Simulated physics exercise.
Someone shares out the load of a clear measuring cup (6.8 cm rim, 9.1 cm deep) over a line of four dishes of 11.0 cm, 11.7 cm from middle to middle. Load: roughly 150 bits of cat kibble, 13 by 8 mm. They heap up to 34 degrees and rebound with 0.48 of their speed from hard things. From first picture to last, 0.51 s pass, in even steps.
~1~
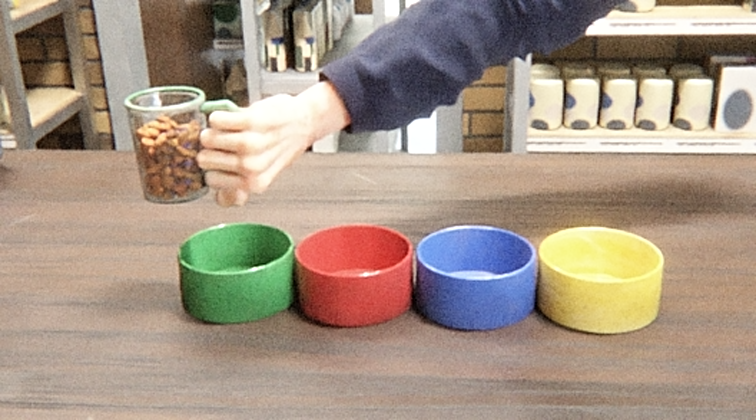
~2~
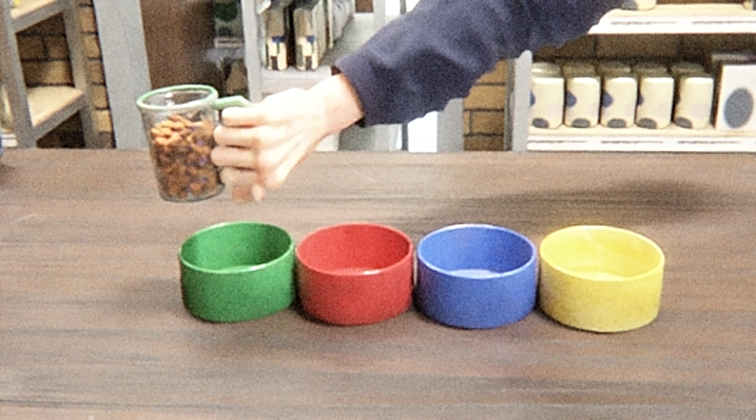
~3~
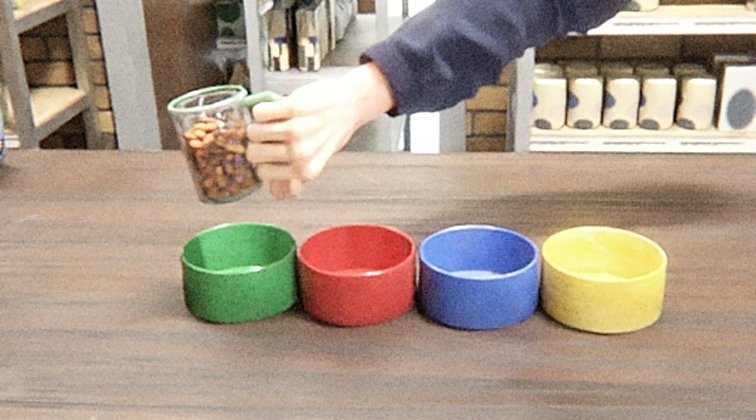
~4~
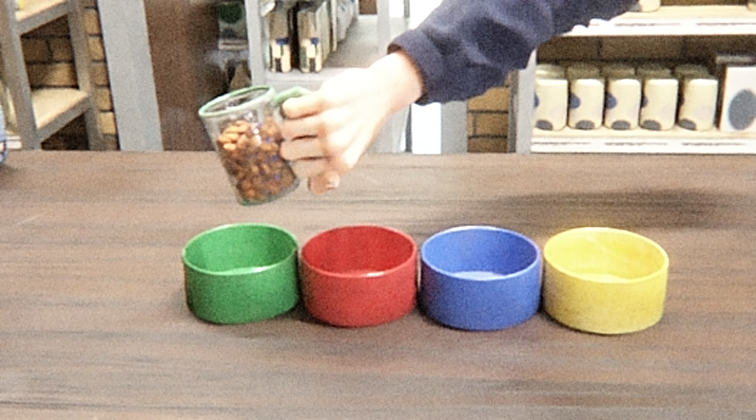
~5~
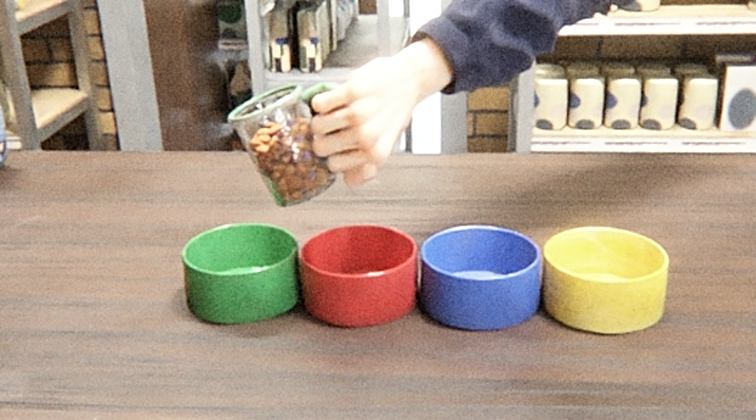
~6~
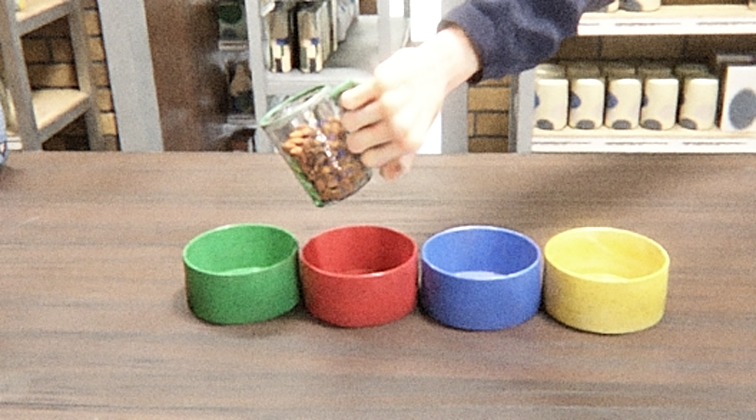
On a wooden table, a hand holds a clear measuring cup of brown kibble above a row of green, red, blue and yellow dishes, moving it rightward from over the green dish to over the red while gradually tilting it leftward.
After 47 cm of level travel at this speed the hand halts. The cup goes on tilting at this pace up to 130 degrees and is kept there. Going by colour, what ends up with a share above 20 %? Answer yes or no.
Red: No, blue: No, green: No, yellow: Yes, counter: No.
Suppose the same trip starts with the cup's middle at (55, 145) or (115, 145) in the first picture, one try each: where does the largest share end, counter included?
The winner: Blue, then yellow.
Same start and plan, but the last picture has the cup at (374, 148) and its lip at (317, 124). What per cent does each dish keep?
Red 0, blue 0, green 0, yellow 100.
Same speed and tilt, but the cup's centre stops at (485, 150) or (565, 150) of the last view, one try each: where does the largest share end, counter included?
The winner: Blue; blue.
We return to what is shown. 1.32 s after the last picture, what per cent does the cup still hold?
Some 95 per cent of the load.
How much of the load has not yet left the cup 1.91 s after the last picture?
Some 0 per cent of the load.
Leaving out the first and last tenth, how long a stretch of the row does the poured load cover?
Some 6 cm.
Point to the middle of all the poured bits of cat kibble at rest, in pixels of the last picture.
At about (604, 286).
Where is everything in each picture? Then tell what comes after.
Cup at (171, 146), tilt 0 degrees, lip at (129, 99), moved 0.0 cm; middle of the pieces at (176, 157); green dish at (236, 247); red dish at (354, 249); blue dish at (476, 252); yellow dish at (600, 254), in the first picture.
Cup at (185, 145), tilt 3 degrees, lip at (142, 99), moved 1.3 cm; middle of the pieces at (191, 155), in the second picture.
Cup at (219, 146), tilt 9 degrees, lip at (172, 104), moved 4.3 cm; middle of the pieces at (226, 156), in the third picture.
Cup at (253, 147), tilt 15 degrees, lip at (202, 110), moved 7.4 cm; middle of the pieces at (261, 157), in the fourth picture.
Cup at (286, 147), tilt 21 degrees, lip at (232, 115), moved 10.5 cm; middle of the pieces at (294, 156), in the fifth picture.
Cup at (319, 148), tilt 27 degrees, lip at (263, 121), moved 13.6 cm; middle of the pieces at (329, 156); green dish at (241, 248); red dish at (359, 250); blue dish at (481, 252); yellow dish at (606, 254), in the sixth picture.
Then, 0.78 s after the last picture, tilt 75 degrees; cup holds 100 %.
Then, 1.32 s after the last picture, tilt 107 degrees; cup holds 95 %.
Then, 1.91 s after the last picture, tilt 130 degrees; cup holds 0 %, yellow 100 %.
In the end, red 0 %, blue 0 %, green 0 %, yellow 100 %, counter 0 %.
